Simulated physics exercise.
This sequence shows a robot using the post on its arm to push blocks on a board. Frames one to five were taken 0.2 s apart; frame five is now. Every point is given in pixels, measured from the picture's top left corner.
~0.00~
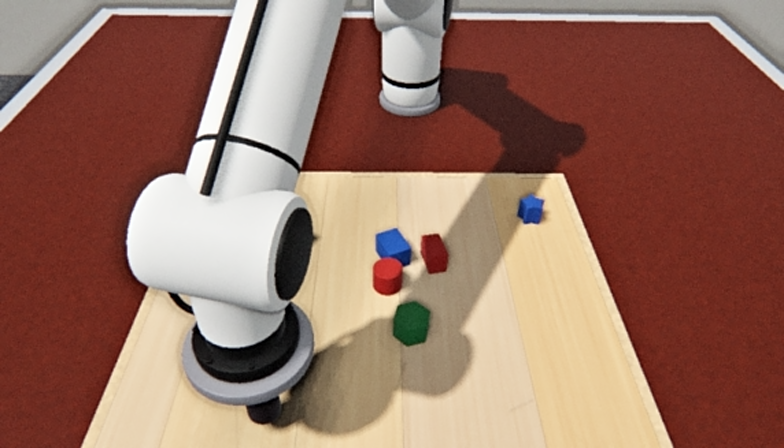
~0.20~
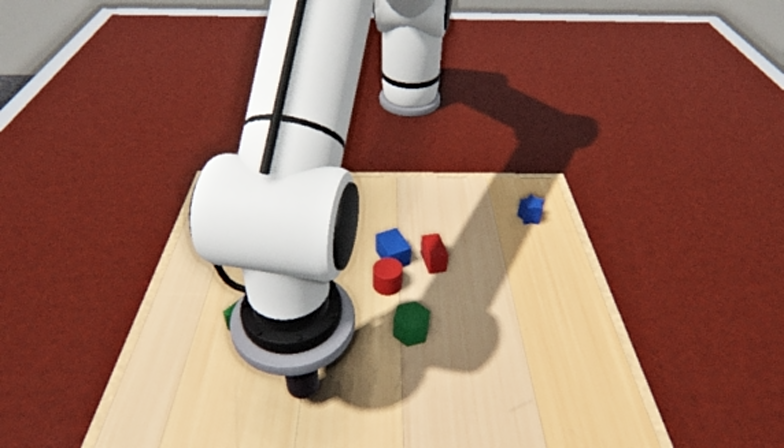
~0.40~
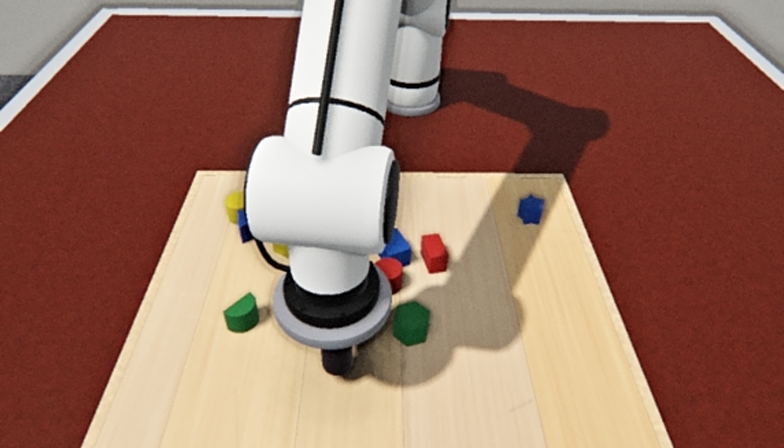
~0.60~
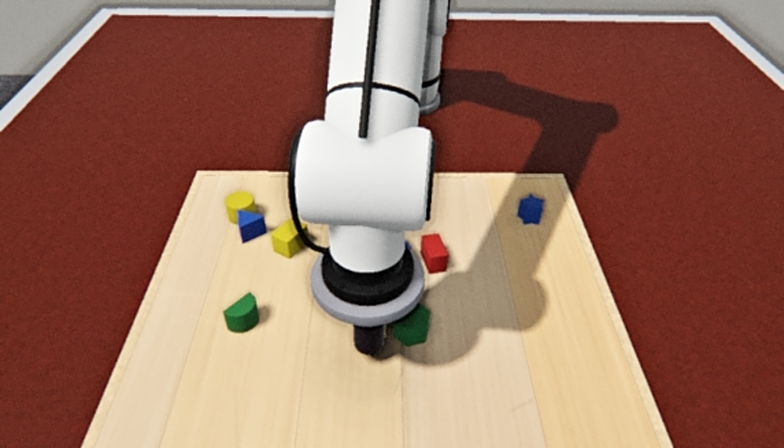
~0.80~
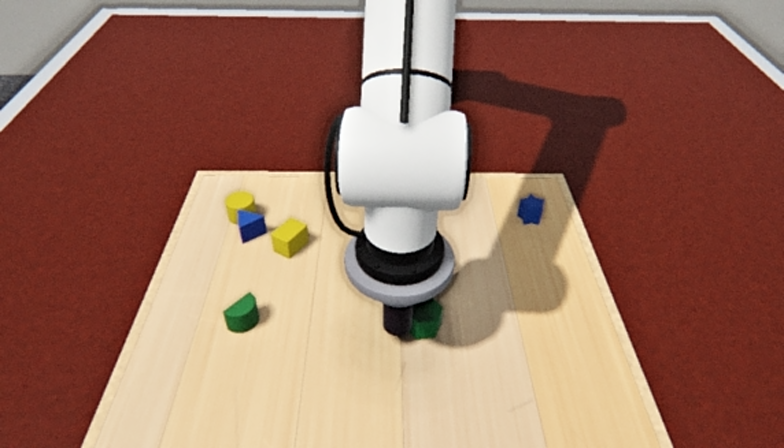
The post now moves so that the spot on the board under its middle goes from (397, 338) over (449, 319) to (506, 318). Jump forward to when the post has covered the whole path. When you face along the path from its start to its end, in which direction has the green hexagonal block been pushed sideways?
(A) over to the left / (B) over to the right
Answer: A.
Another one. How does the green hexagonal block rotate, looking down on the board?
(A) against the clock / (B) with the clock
A: Against the clock.
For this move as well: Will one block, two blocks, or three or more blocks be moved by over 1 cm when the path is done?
I foresee one block being moved.
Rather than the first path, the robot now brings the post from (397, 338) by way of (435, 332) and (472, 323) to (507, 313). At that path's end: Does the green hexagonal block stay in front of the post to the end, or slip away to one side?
Slipped clear.
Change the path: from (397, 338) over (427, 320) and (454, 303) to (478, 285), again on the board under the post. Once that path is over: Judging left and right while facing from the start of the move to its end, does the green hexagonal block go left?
It seems not.
On the path given first. One third of the way, post at (432, 310); green hexagonal block at (460, 295).
Two thirds of the way, post at (470, 306); green hexagonal block at (494, 287).
At the end, post at (509, 305); red circle still; green hexagonal block at (519, 279), turned 60° anticlockwise.
